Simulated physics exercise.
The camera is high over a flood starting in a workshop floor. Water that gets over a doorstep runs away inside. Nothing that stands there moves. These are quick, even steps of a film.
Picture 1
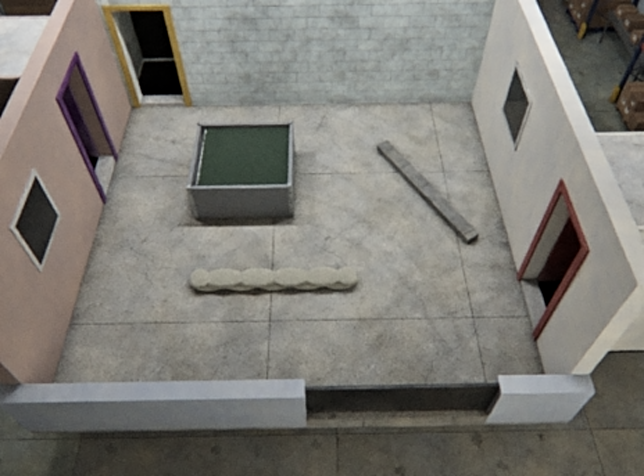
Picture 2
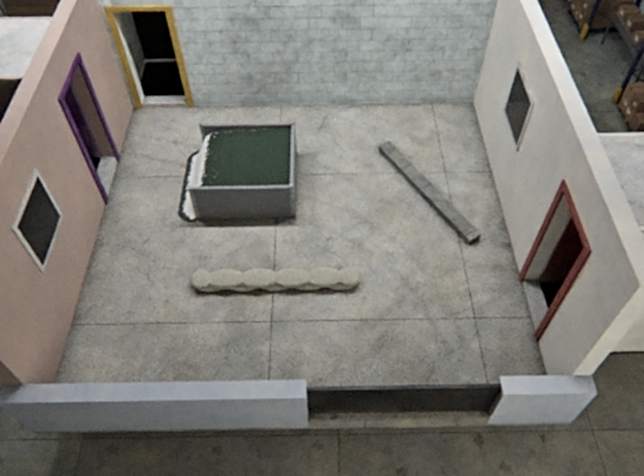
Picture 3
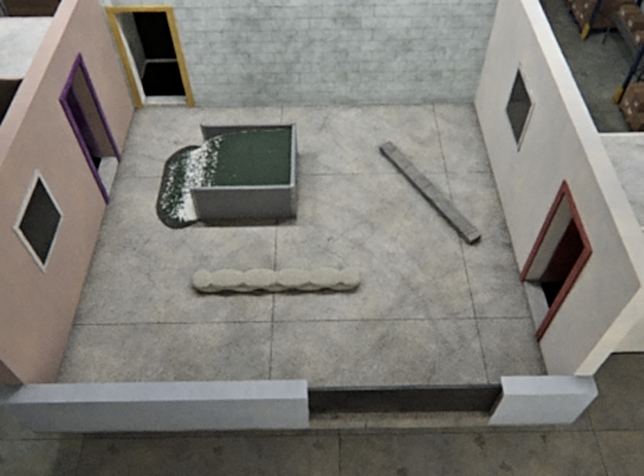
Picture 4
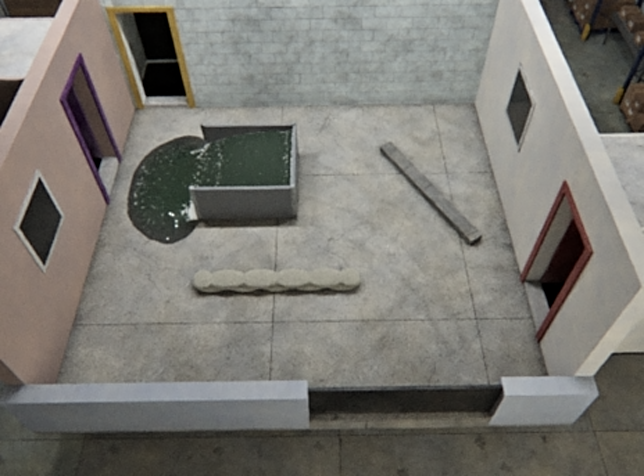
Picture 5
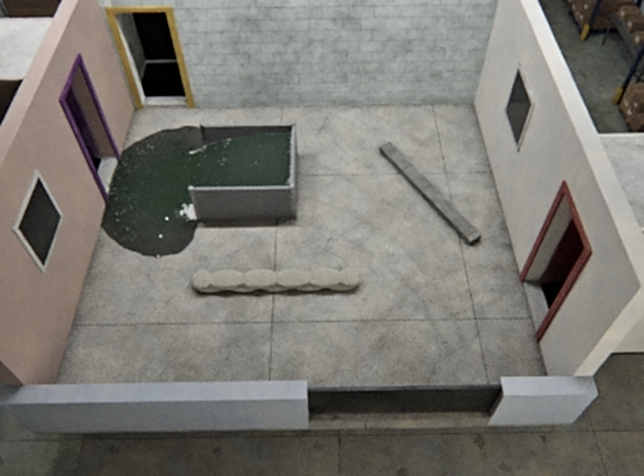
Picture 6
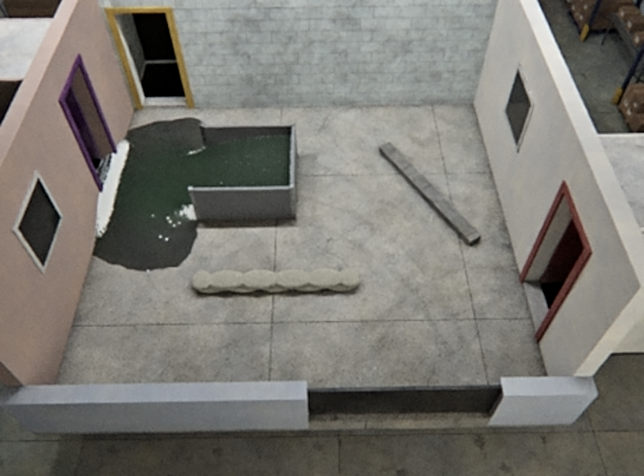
In this clip, a square tank of dark green liquid stands on a grey workshop floor, then liquid pours from its left side, spreads across the floor in a widening pool, and reaches the pink wall by the purple-framed doorway.
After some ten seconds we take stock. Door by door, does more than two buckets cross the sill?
The red door holds within the limit; the yellow door floods; the purple door floods.
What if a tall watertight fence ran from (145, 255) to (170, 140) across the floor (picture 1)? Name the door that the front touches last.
It is the red door.
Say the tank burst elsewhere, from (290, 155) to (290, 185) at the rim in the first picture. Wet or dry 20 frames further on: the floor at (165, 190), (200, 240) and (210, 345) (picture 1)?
One after the other: Free of water, free of water, clear.
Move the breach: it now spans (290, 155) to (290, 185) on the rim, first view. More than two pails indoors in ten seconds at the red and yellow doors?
The red one lets more in, the yellow one holds.
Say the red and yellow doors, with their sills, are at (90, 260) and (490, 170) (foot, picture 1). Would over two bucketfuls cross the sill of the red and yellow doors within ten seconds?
Then: Red passes that mark, yellow keeps below it.
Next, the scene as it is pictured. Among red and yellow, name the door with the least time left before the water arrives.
The door marked yellow.
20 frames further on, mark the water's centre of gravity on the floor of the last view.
Around (173, 214).
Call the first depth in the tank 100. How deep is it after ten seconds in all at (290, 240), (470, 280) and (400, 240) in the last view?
In that order: 2, 8 and 2 per cent.
A moment on, water covers 15 % of the floor; the red door not reached, the yellow door wet at the sill, nothing in, the purple door over two buckets in.
Next, water covers 20 % of the floor; the red door not reached, the yellow door over two buckets in, the purple door far over two buckets in.
Then, water covers 40 % of the floor; the red door not reached, the yellow door far over two buckets in, the purple door far over two buckets in.
Later, water covers 70 % of the floor; the red door not reached, the yellow door far over two buckets in, the purple door far over two buckets in.
In the end, water covers 85 % of the floor; the red door wet at the sill, nothing in, the yellow door far over two buckets in, the purple door far over two buckets in.
